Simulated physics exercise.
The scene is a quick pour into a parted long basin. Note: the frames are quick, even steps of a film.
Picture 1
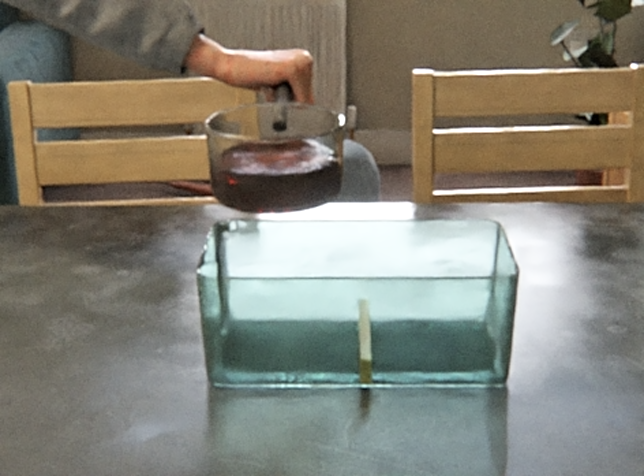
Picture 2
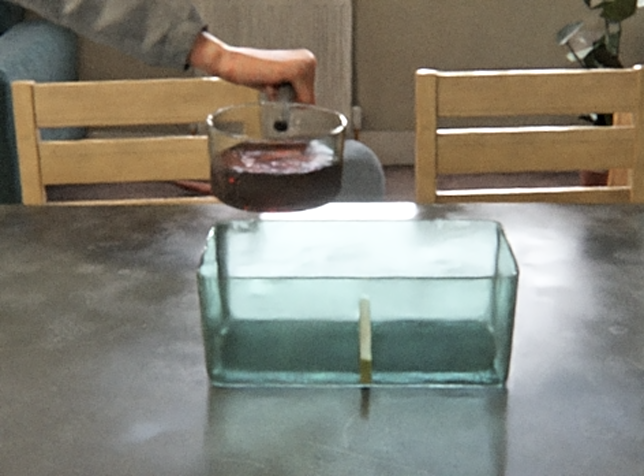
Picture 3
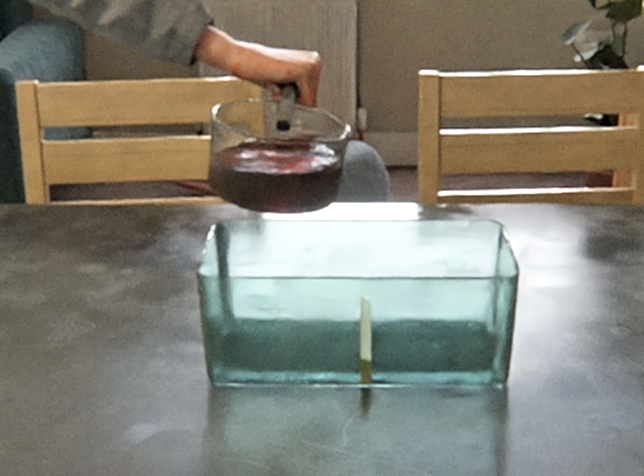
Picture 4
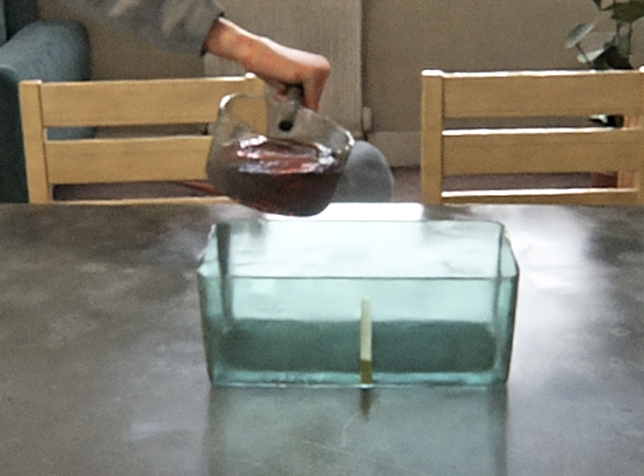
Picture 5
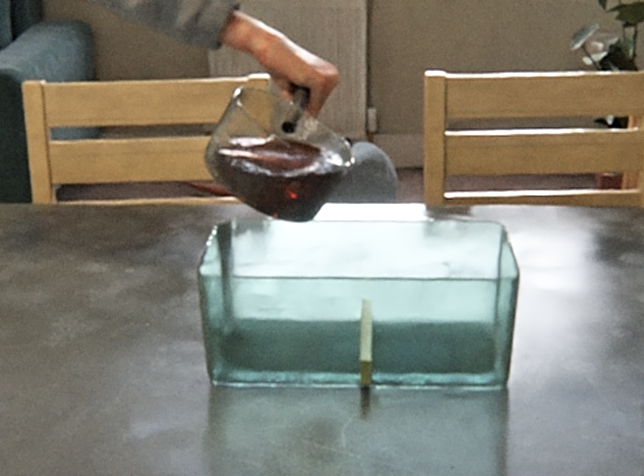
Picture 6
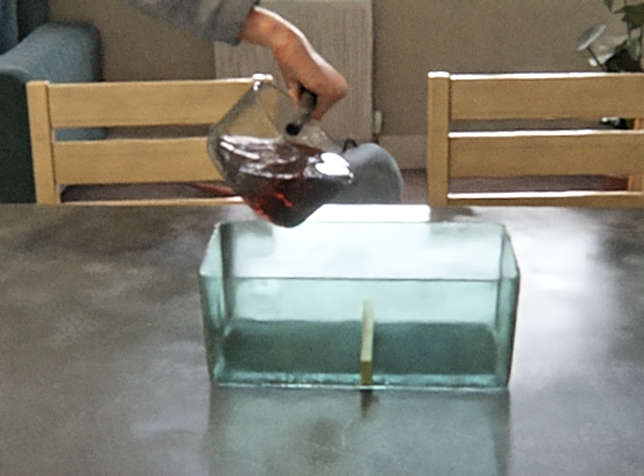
A hand holds a clear glass pot of dark red liquid level above a pale green glass basin with a low divider, on a dark table. The hand then tilts the pot to the right, slowly at first and then more steeply, and the liquid shifts toward its lowered right side.
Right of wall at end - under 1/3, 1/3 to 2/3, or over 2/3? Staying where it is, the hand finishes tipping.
The right of the wall is going to hold one third to two thirds.
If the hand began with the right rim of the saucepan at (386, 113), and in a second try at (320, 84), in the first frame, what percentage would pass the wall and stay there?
First place gives some 80 %, second place some 35 %.
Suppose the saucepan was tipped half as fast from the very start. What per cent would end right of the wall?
Around 60 percent ends up there.
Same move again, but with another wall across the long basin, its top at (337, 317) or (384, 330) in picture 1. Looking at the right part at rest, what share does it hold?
About 70 % for the first and about 30 % for the second.
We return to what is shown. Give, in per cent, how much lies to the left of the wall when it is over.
I'd put it near 50 per cent.
A moment on, the saucepan is tipped right over and 15 per cent is still to pour, 31 is left of the wall and 34 right of it.
Next, the saucepan is tipped right over and 1 per cent is still to pour, 48 is left of the wall and 48 right of it.
Then the saucepan is tipped right over and 0 per cent is still to pour, 50 is left of the wall and 47 right of it.
Later the saucepan is tipped right over and 0 per cent is still to pour, 50 is left of the wall and 48 right of it.
Finally, 50 per cent lies left of the wall, 48 right of it and 2 outside.
